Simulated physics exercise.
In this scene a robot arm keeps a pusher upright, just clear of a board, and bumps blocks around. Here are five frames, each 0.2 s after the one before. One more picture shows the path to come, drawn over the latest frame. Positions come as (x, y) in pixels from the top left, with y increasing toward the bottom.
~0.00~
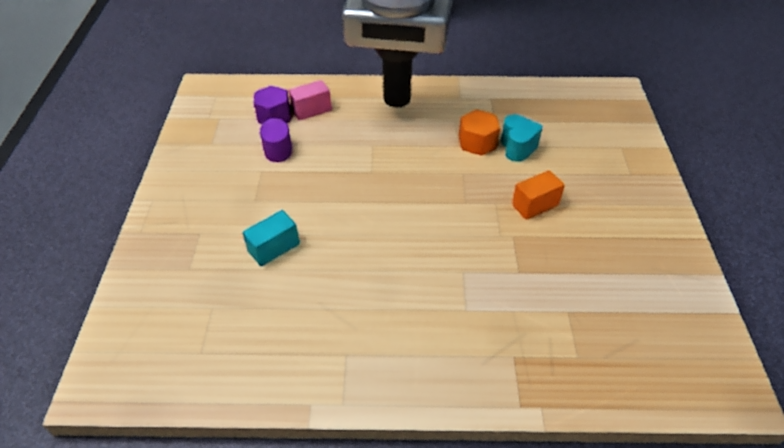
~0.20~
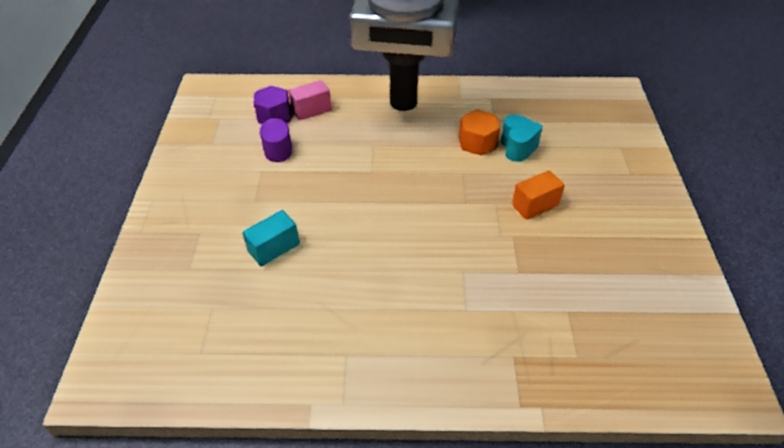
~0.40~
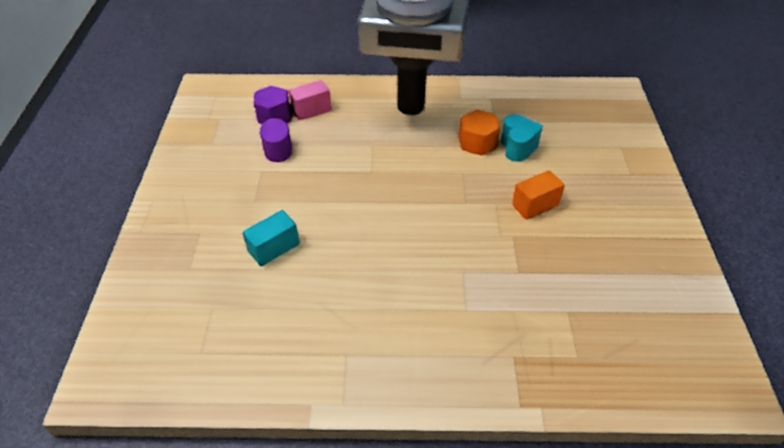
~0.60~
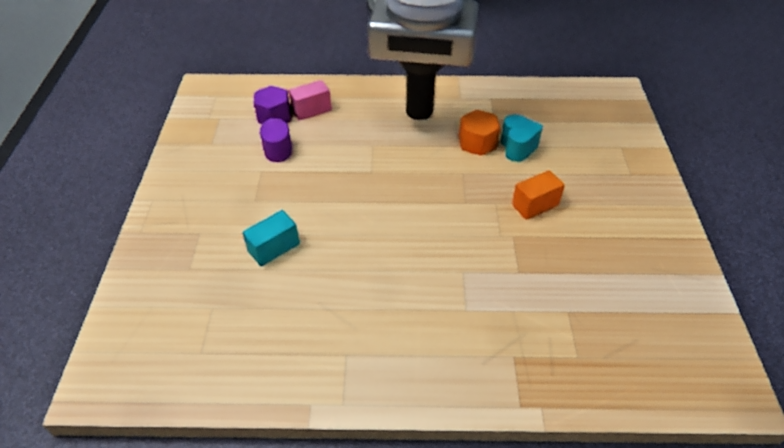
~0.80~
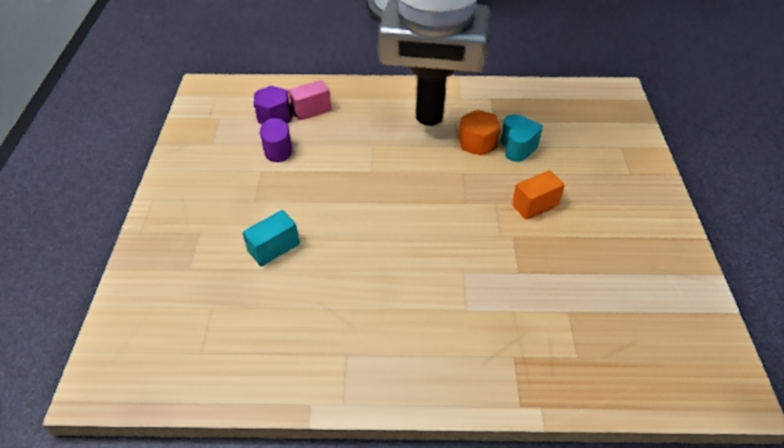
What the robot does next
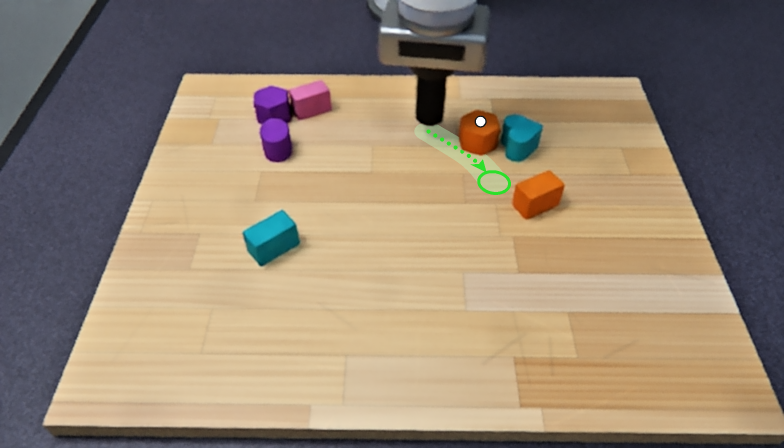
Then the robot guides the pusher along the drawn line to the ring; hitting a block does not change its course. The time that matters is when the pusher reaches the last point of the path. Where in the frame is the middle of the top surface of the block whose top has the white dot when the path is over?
It is at (501, 125).
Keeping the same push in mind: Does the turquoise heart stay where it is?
No
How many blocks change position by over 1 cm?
The count will be 2.
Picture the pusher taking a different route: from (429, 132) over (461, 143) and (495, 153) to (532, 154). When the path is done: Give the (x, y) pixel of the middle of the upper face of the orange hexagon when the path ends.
At roughly (571, 130).
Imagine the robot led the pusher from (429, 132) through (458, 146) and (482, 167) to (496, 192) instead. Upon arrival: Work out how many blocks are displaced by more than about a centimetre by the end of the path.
I'm going with two.
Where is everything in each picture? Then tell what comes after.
In the first picture, pusher tip (397, 99); block tops, orange hexagon (481, 122); turquoise heart (522, 127); orange rectangle (541, 184).
In the second picture, pusher (404, 103); blocks unchanged.
In the third picture, pusher (411, 107); blocks unchanged.
In the fourth picture, pusher (420, 112); blocks unchanged.
In the fifth picture, pusher (430, 117); orange hexagon (481, 122); turquoise heart (522, 127); orange rectangle (541, 184).
Path on the board, from (429, 132) over (465, 153) to (494, 182); the dot is on the orange hexagon.
The first path, step by step. One third of the way, pusher (454, 131); orange hexagon (489, 123), turned 15° anticlockwise.
Two thirds of the way, pusher (479, 147); orange hexagon (501, 125), turned 35° anticlockwise; turquoise heart (534, 126), turned 15° clockwise.
At the end, pusher (497, 168); orange hexagon (501, 125), turned 35° anticlockwise; turquoise heart (534, 126), turned 15° clockwise; orange rectangle in place.
